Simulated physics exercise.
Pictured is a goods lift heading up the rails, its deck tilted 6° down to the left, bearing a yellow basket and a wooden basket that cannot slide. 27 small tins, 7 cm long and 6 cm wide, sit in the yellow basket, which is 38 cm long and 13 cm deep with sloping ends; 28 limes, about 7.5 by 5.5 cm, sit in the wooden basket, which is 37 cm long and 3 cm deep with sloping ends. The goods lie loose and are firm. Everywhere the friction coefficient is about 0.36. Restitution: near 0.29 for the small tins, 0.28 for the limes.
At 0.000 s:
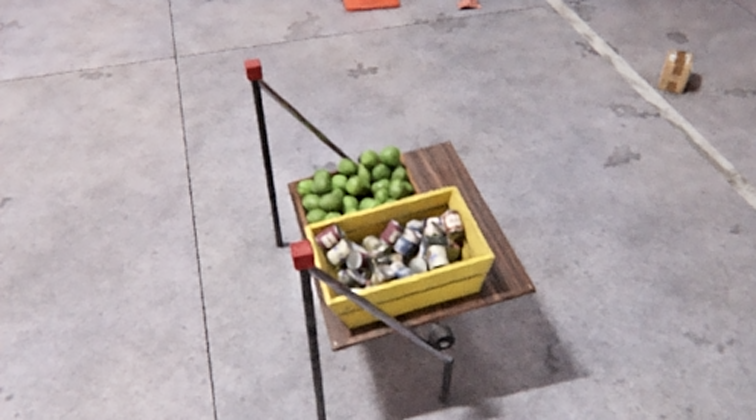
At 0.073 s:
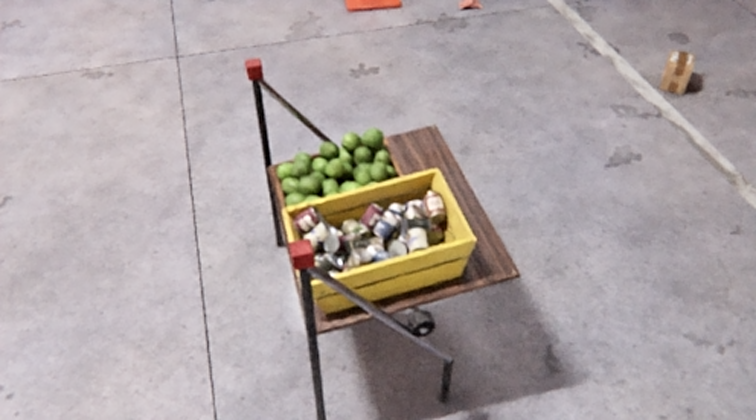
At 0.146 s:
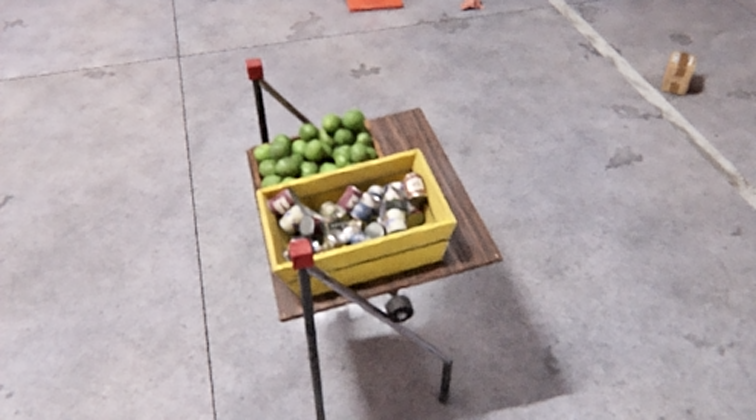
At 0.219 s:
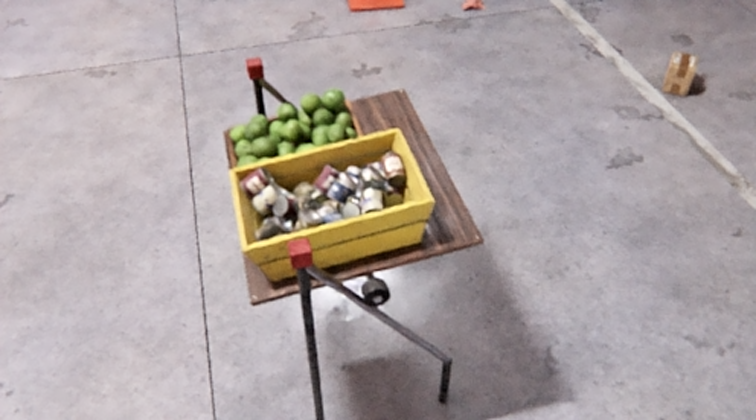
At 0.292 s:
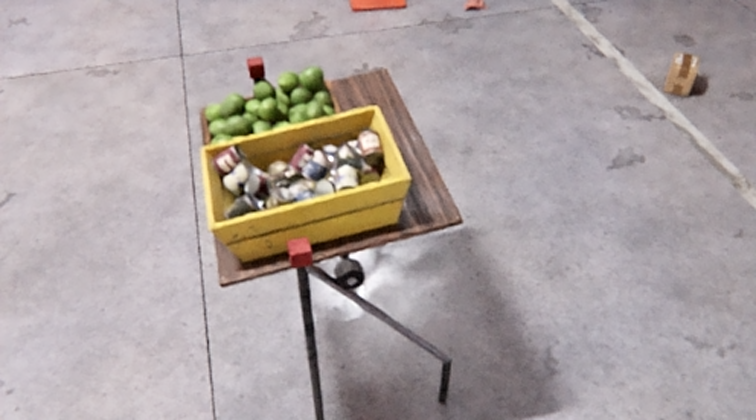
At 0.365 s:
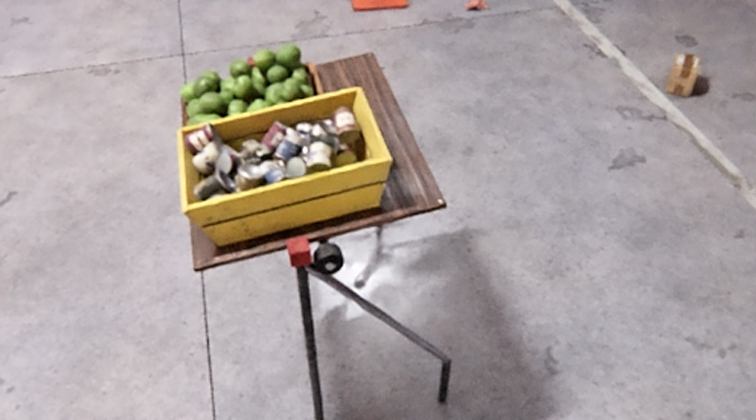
A tilted wooden platform carrying a yellow basket of small tins beside a pile of green fruit, rising steadily above a concrete floor.
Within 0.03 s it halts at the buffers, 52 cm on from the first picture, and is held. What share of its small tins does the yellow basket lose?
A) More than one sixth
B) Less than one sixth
(B) Less than one sixth.
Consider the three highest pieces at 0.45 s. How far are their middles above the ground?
I'd guess about 98 cm.
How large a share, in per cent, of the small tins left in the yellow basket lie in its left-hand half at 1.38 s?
That comes to roughly 70 in a hundred.
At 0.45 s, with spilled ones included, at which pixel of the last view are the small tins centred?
I'd put the middle close to (251, 156).
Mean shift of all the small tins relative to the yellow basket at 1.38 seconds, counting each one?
Roughly 8 cm to the left of where they started, on average.
After 0.45 s, 0 of 27 out of the yellow basket and 1 of 28 out of the wooden basket.
After 0.61 s, 0 of 27 out of the yellow basket and 11 of 28 out of the wooden basket.
After 0.83 s, 1 of 27 out of the yellow basket and 15 of 28 out of the wooden basket.
Final count (at 1.38 s), 1 of 27 out of the yellow basket and 15 of 28 out of the wooden basket. Asked share, 1 of 27, 4 per cent.
